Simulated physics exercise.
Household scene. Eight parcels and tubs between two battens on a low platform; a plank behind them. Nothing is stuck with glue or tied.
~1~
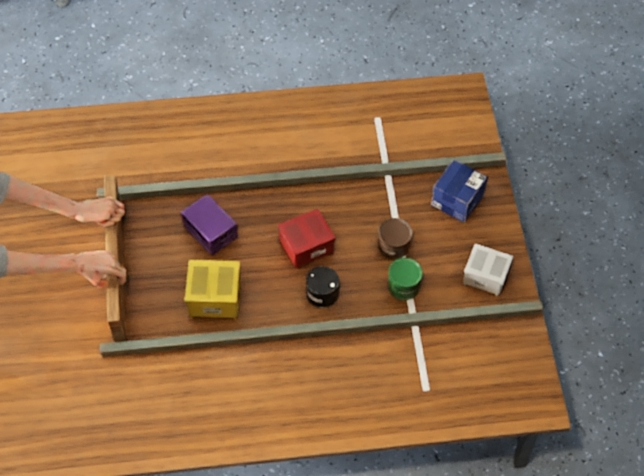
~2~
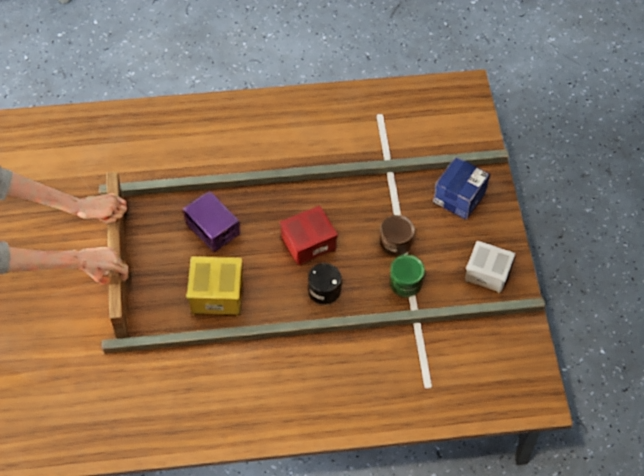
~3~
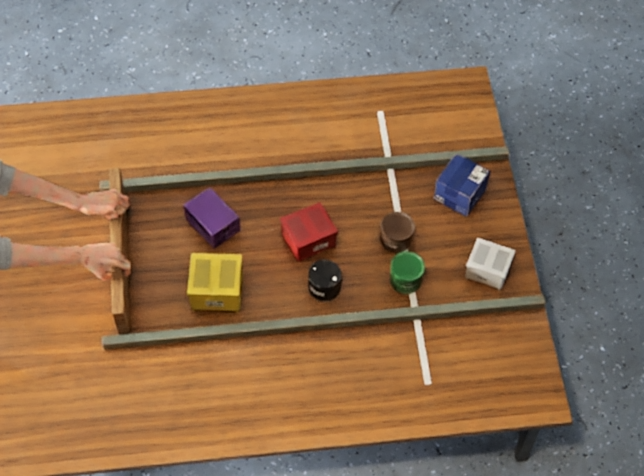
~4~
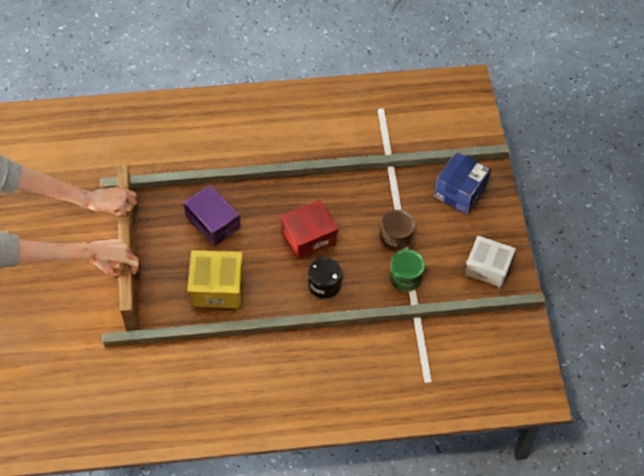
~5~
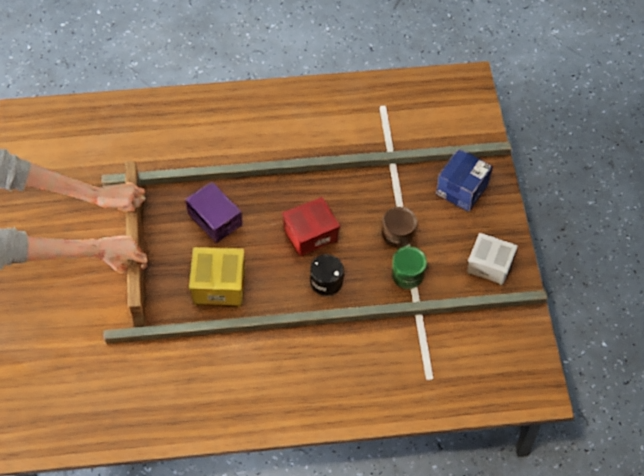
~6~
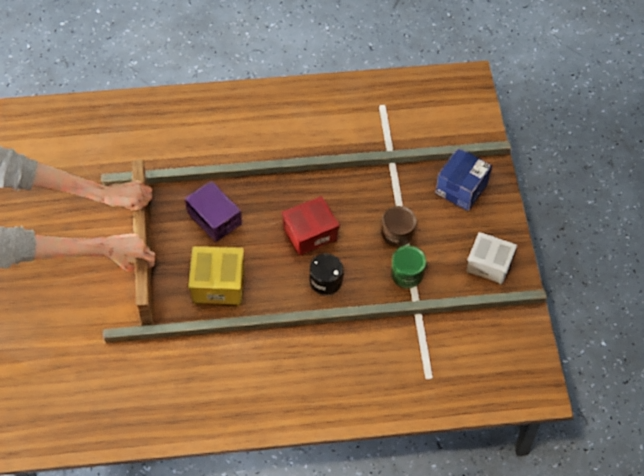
The clip opens on a wooden table where eight boxes and tubs sit between two green strips, with a pair of hands gripping a plank at the left. The hands slide the plank a short way right, toward the purple and yellow boxes, while the items stay in place.
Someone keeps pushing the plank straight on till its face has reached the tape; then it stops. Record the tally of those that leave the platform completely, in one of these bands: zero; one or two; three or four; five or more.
Count: One or two.
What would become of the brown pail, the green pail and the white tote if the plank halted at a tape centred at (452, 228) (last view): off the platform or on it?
Lab note: Brown pail comes off; green pail comes off; white tote comes off.
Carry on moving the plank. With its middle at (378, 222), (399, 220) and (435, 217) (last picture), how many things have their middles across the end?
0; 1; 3.
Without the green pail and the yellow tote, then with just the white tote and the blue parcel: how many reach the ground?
The counts: 0 and 0.
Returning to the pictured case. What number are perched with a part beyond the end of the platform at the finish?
Overhanging: 0.
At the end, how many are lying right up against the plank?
2 are in contact with it.
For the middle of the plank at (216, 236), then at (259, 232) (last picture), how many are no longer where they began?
Tally: 2; 4.
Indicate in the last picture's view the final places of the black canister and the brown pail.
Approximately (477, 262) for one, approximately (509, 215) for the other.
Soon after, none off yet; white tote at rest near (491, 259); blue parcel at rest near (463, 179); green pail at rest near (408, 268).
Then, none off yet; white tote at rest near (491, 259); blue parcel at rest near (463, 179); green pail moved a little near (421, 266).
By the end, the number that fall off is one or two; fallen, white tote.
